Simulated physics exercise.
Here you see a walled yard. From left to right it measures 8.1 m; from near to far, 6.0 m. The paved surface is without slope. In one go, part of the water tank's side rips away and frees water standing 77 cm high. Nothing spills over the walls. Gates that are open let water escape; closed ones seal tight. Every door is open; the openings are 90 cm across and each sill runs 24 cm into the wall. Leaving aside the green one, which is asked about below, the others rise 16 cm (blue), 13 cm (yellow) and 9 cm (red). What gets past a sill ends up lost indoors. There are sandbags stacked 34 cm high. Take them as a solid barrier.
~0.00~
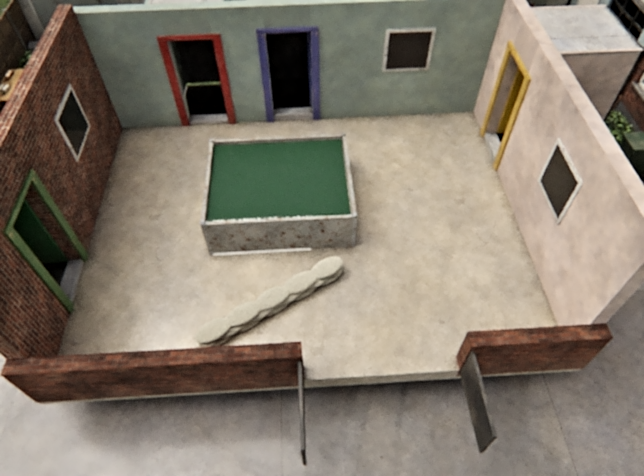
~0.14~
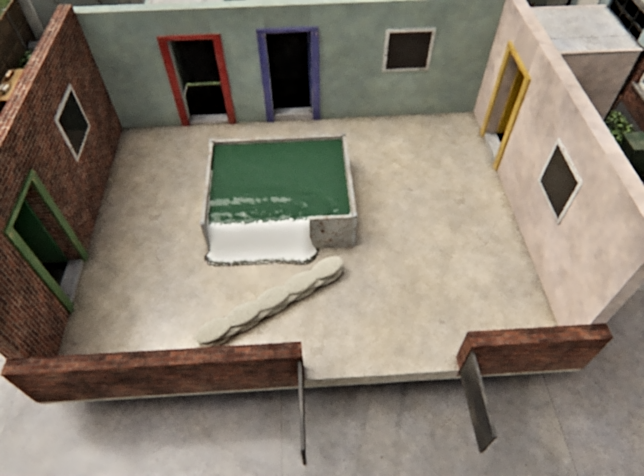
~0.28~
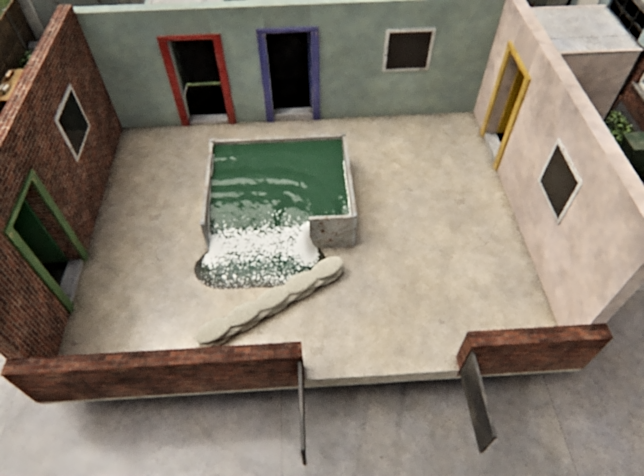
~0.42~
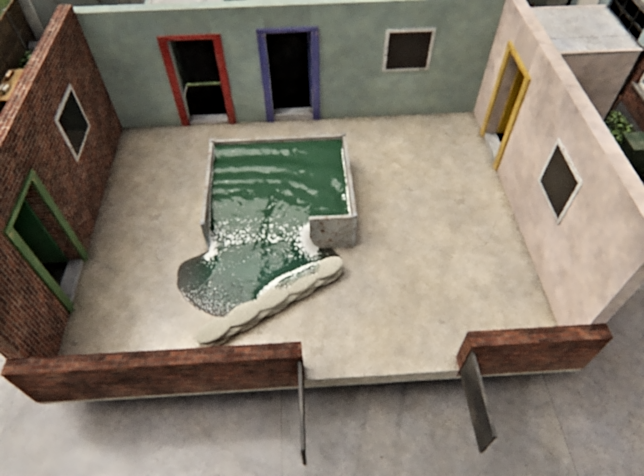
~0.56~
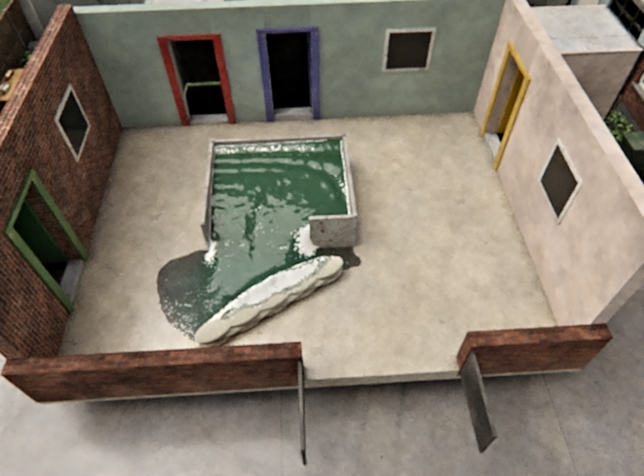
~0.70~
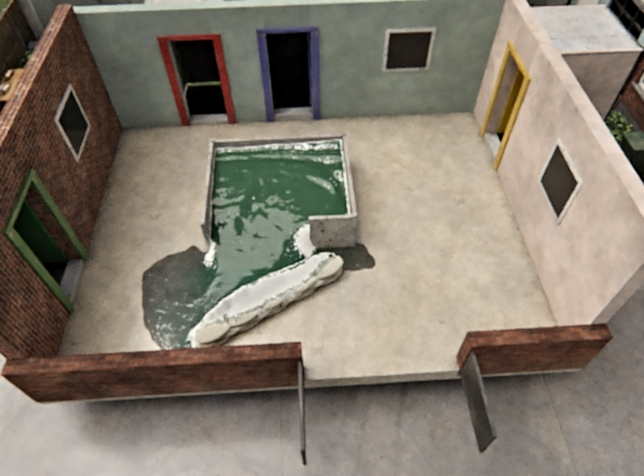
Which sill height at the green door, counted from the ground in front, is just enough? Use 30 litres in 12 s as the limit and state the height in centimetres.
A height of roughly 23 cm is just enough.
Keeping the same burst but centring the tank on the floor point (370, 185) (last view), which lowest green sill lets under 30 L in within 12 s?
That setup calls for roughly 13.5 cm.
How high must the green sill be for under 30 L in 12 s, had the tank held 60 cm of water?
Minimum height: Approx. 19 cm.
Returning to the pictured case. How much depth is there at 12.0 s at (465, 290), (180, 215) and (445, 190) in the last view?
Respectively 5 cm, 5 cm and 10 cm.
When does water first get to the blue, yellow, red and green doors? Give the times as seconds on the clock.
Arrival times - blue: 4.5 s; yellow: 4.5 s; red: 3.8 s; green: 2.0 s.
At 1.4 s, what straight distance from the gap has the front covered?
4.0 metres.
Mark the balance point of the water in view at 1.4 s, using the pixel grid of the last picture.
The water is centred around (262, 241) in the last picture's pixels.
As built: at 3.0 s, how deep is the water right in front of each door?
In cm - blue: 0, yellow: 0, red: 0, green: 27.
After 1.4 s water covers 20 % of the floor, deepest (55 cm) near (274, 297); it has not reached the green door.
After 3.0 s water covers 45 % of the floor, deepest (45 cm) near (61, 348); 27 cm at the green door, 46 litres in over its 11 cm sill.
After 12.0 s water covers 95 % of the floor, deepest (12 cm) near (432, 125); 9 cm at the green door, 203 litres in over its 11 cm sill.
At the green door as built, the water arrived by 2.0 s and peaked near 27 cm at 3.0 s.
With a sill of 18.5 cm, 70 litres would have come in within the 12 s; with 29.5 cm, 7 litres. So under 30 litres takes about 23 cm.
